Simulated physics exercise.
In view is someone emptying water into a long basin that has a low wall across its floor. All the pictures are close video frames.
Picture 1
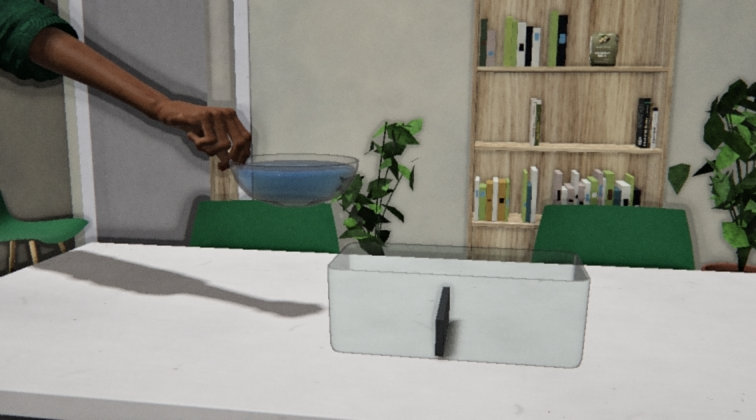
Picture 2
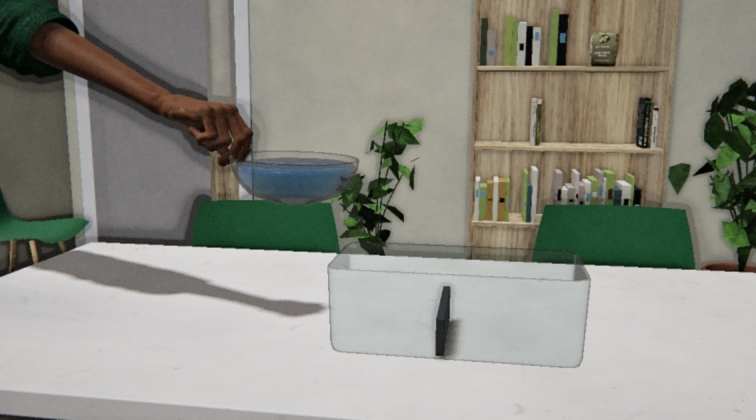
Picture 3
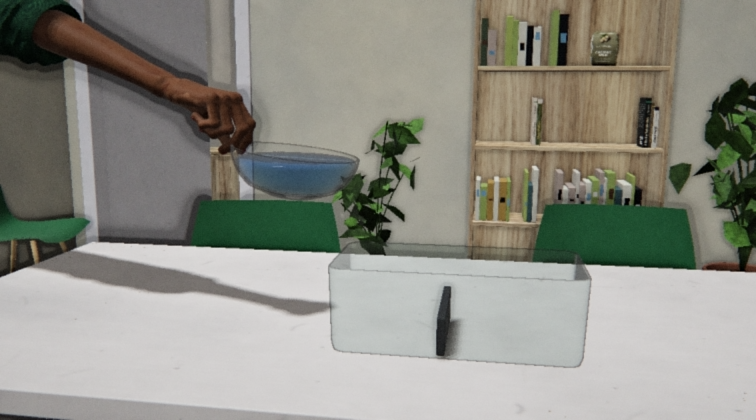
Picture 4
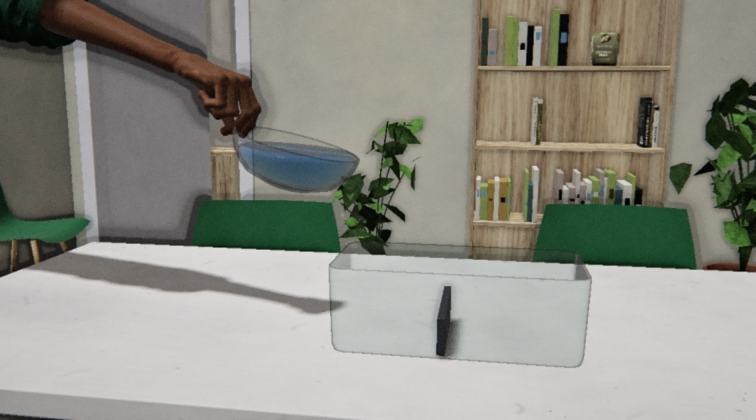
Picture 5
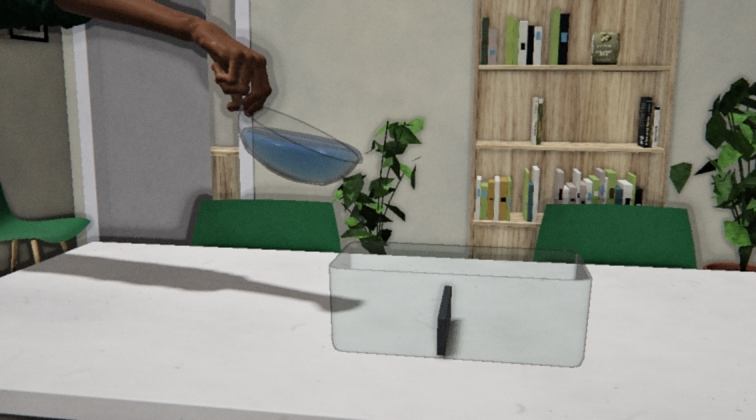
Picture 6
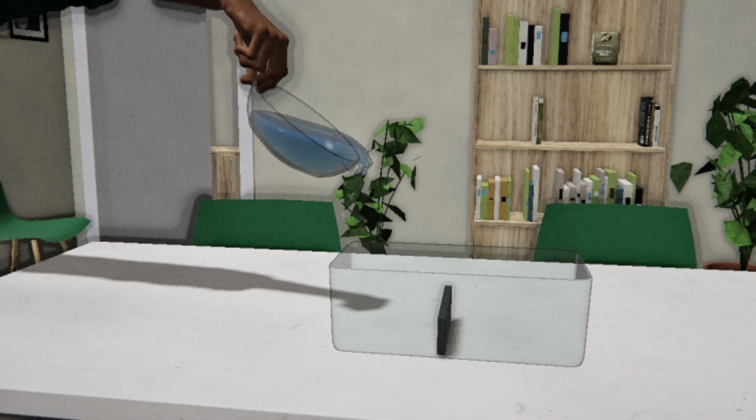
In the video, a hand holds a clear bowl of blue liquid above a white table, beside a long translucent basin. The hand rises and gradually tilts the bowl to the right, and the liquid shifts toward its lower rim.
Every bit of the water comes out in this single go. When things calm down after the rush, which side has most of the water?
More to the right.
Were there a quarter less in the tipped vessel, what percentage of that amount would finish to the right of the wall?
Something like 55 per cent, give or take.
A moment on, the tilt is 110° and 3 per cent is still to pour, 20 is left of the wall and 4 right of it.
Next, the tilt is 121° and 0 per cent is still to pour, 25 is left of the wall and 70 right of it.
Then the tilt is 121° and 0 per cent is still to pour, 28 is left of the wall and 46 right of it.
Later the tilt is 121° and 0 per cent is still to pour, 36 is left of the wall and 57 right of it.
Finally, 36 per cent lies left of the wall, 57 right of it and 7 outside.
